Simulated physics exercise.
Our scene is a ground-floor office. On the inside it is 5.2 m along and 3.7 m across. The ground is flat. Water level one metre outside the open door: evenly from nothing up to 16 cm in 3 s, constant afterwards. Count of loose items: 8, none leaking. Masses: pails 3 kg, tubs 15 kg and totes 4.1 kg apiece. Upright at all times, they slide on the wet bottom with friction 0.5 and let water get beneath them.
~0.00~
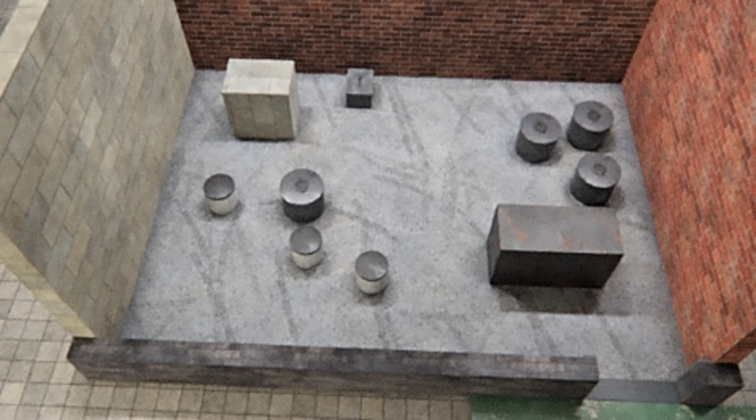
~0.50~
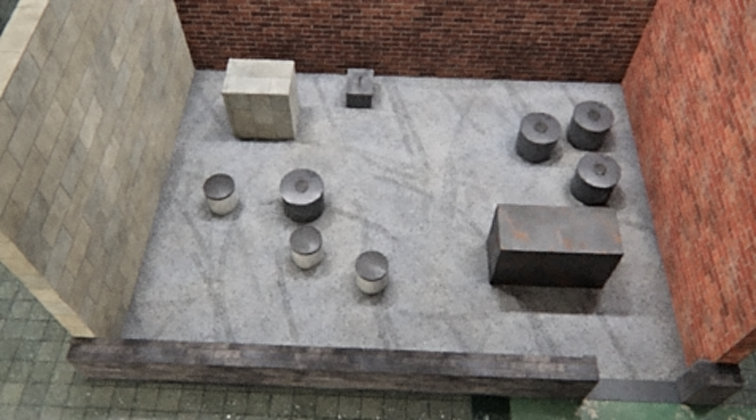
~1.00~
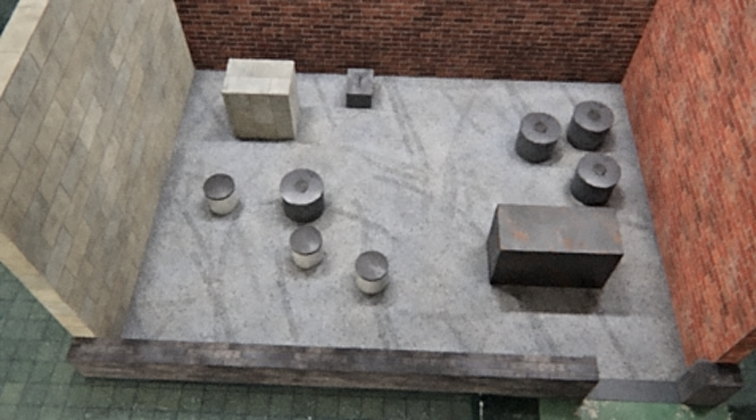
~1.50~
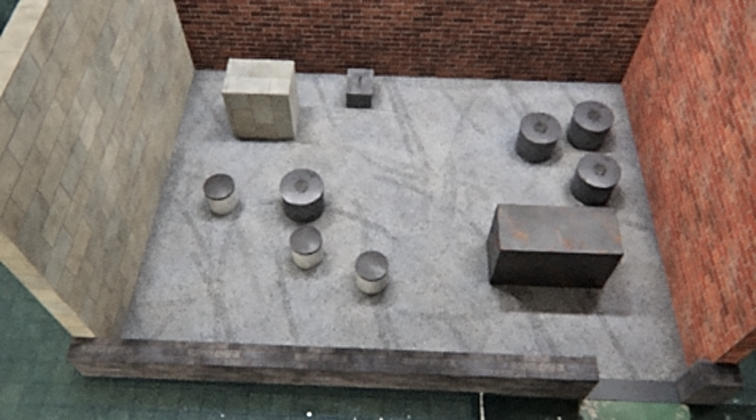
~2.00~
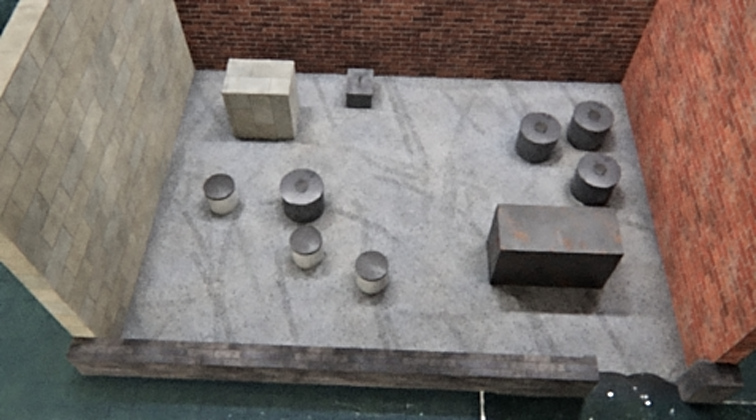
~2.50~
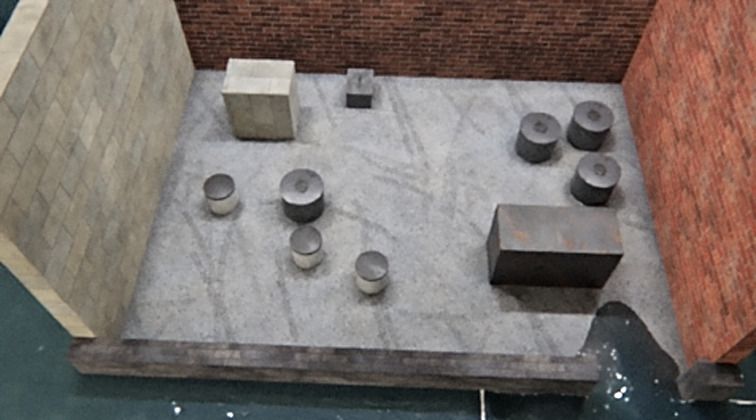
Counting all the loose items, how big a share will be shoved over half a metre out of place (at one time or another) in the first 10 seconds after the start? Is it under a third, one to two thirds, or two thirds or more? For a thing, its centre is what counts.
Under a third.
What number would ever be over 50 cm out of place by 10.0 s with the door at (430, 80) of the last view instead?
You'd get 1 in that case.
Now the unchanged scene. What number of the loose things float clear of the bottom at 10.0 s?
Answer: 0.
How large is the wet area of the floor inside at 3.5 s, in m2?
At that time the wet patch spans about 2.0 m2.
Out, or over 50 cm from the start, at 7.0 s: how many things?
At that time I count 0.
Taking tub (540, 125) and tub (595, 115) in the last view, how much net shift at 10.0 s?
Net displacement, in order: 0 cm; 0 cm.
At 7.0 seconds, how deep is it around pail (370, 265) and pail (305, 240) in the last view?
Depths: Near 2 cm, then near 0 cm.
After 3.5 s 0 of 8 are over 50 cm from their spots; 0 afloat.
After 4.5 s 0 of 8 are over 50 cm from their spots; 0 afloat.
After 7.0 s 0 of 8 are over 50 cm from their spots; 0 afloat.
After 10.0 s 0 of 8 are over 50 cm from their spots, and 0 have been at some point; 0 afloat.
